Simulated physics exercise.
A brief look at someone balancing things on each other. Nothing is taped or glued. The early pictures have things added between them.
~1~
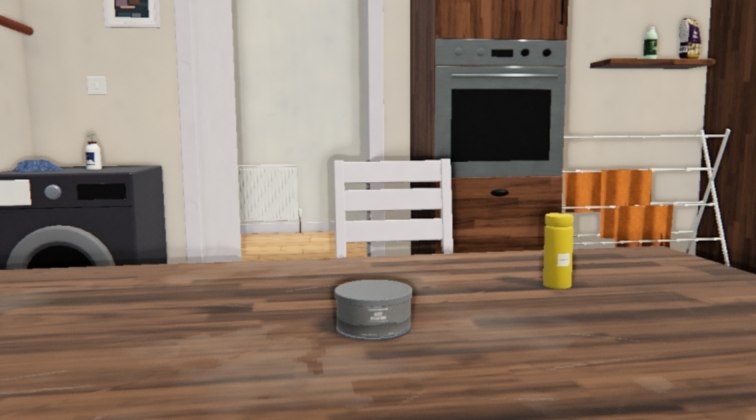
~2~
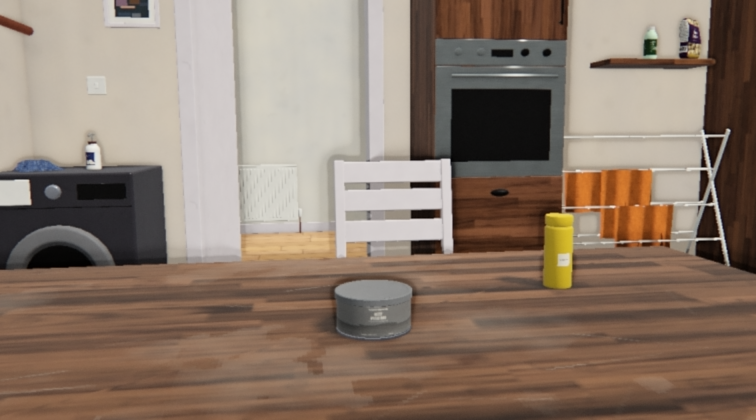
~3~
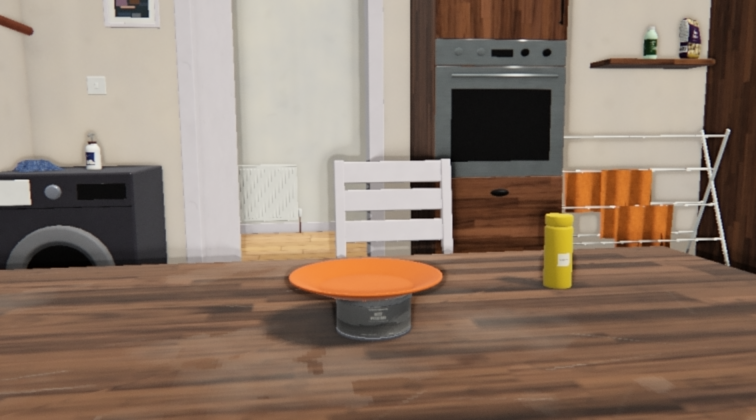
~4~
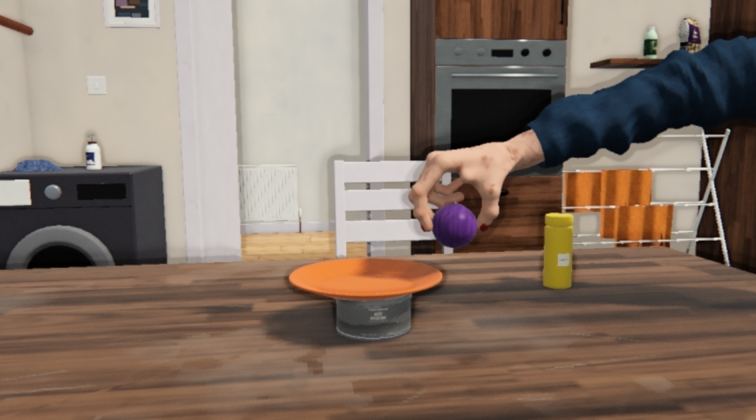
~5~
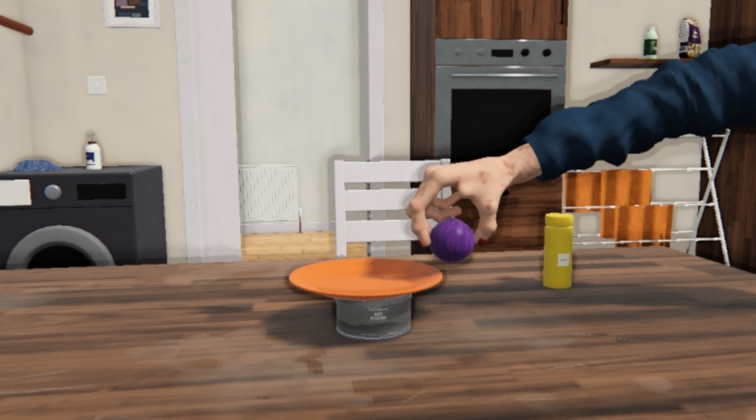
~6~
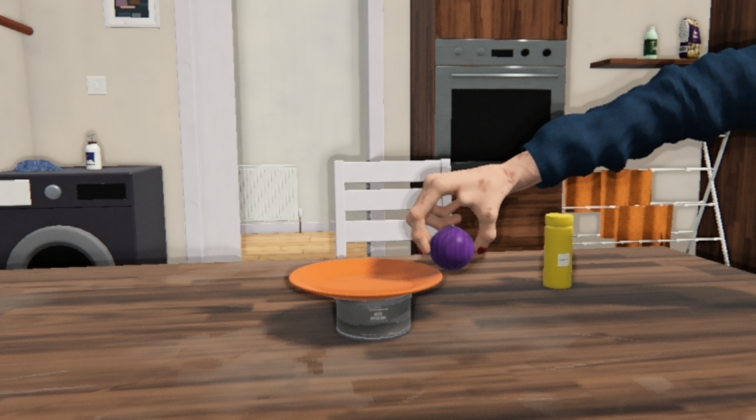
A hand lowering a purple onion beside the right edge of an orange plate, after the plate appears atop a grey tub.
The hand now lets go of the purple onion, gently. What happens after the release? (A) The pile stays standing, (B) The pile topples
Option B: The pile topples.
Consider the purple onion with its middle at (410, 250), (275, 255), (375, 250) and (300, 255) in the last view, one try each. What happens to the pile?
Try one: It stands firm; try two: It topples; try three: It stands firm; try four: It stands firm.
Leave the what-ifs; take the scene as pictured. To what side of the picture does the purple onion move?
Its movement is toward the right.
Then, 0.20 s later than the last frame, purple onion moved a little near (461, 262).
Then, 0.30 s later than the last frame, purple onion now fallen.
Then, 0.60 s later than the last frame, nothing new.
Then, 2.20 s later than the last frame, purple onion resting near (480, 301).
When it is over, fallen, purple onion; the other 3 as before. End places, in pixels of the last picture, purple onion near (480, 301). The pile gives way.
